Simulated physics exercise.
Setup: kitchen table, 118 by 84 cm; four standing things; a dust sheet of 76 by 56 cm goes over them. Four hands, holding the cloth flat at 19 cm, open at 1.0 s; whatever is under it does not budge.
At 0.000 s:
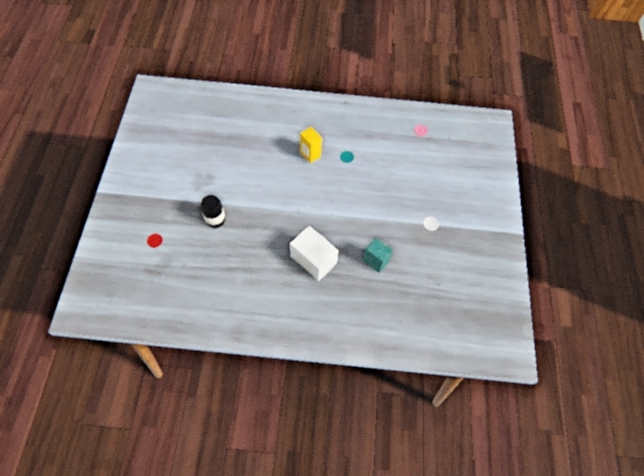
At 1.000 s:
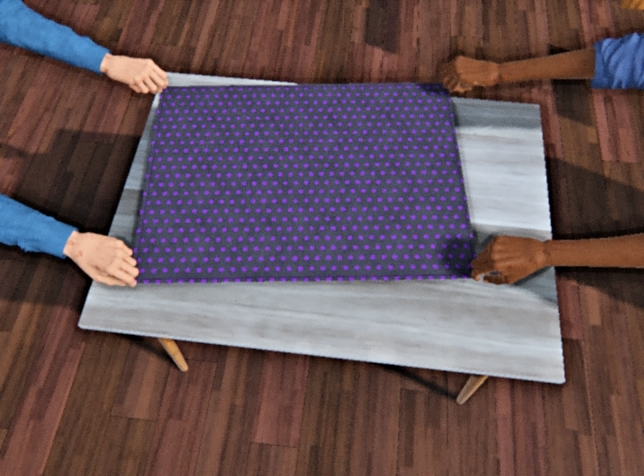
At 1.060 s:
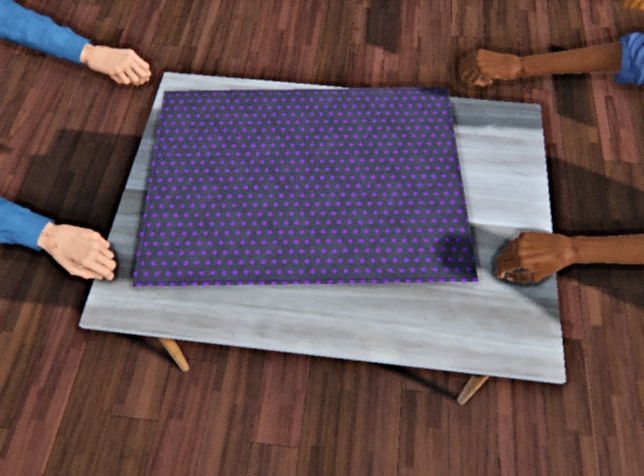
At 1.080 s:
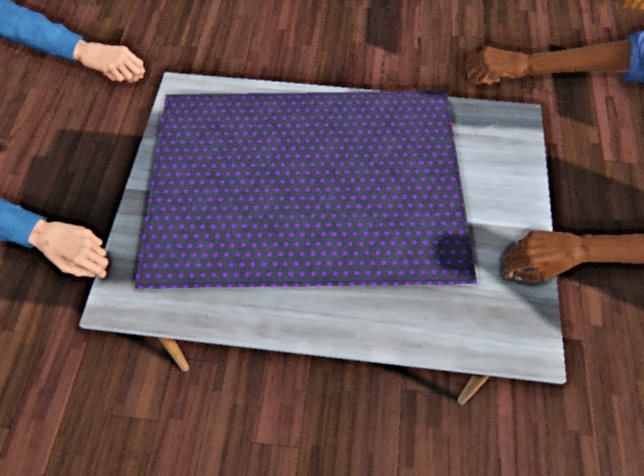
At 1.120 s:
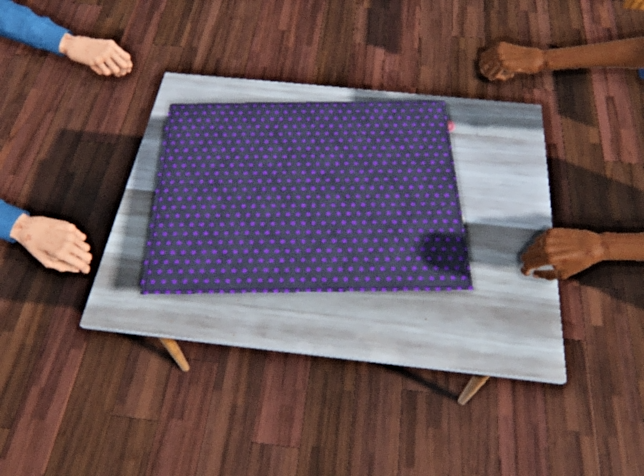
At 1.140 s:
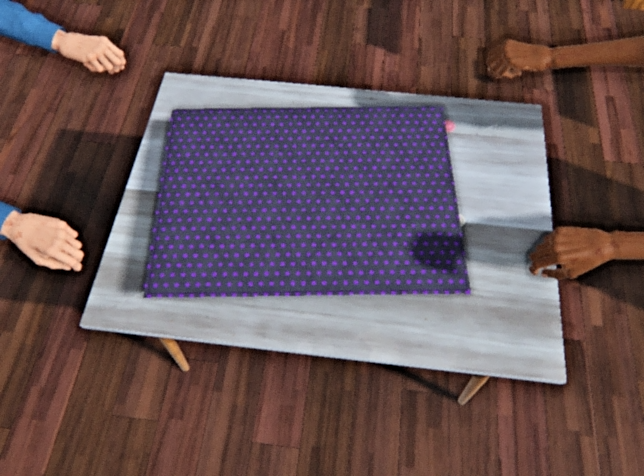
A dark cloth with purple dots, held flat by four hands, two blue-sleeved at left and two at right, comes in over a pale wooden table seen from high above on a plank floor. Before it, a black-and-white jar, yellow, white and teal blocks and small coloured discs stand in view. The cloth sinks slowly, hands drawing outward, after the view shifts slightly.
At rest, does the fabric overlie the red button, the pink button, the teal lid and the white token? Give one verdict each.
The red button ends under the cloth, the pink button still shows, the teal lid ends under the cloth, the white token remains in the open.
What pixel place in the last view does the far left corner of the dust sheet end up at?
In the final picture you'd find it somewhere near (191, 134).
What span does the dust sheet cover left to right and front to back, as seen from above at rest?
Width about 78 centimetres, depth about 58 centimetres.
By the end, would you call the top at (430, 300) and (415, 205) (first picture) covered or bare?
The first spot ends up left open, the second left open.
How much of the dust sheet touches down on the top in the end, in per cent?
Portion on top, approx.: 40 %.
By 1.3 s, 30 % of it is down, spanning 78 by 61 cm, above red button, teal lid.
By 1.5 s, 35 % of it is down, spanning 77 by 60 cm, above red button, teal lid.
By 1.7 s, 40 % of it is down, spanning 78 by 59 cm, above red button, teal lid.
By 1.9 s, 40 % of it is down, spanning 78 by 59 cm, above red button, teal lid.
By 2.7 s, 40 % of it is down, spanning 78 by 59 cm, above red button, teal lid.
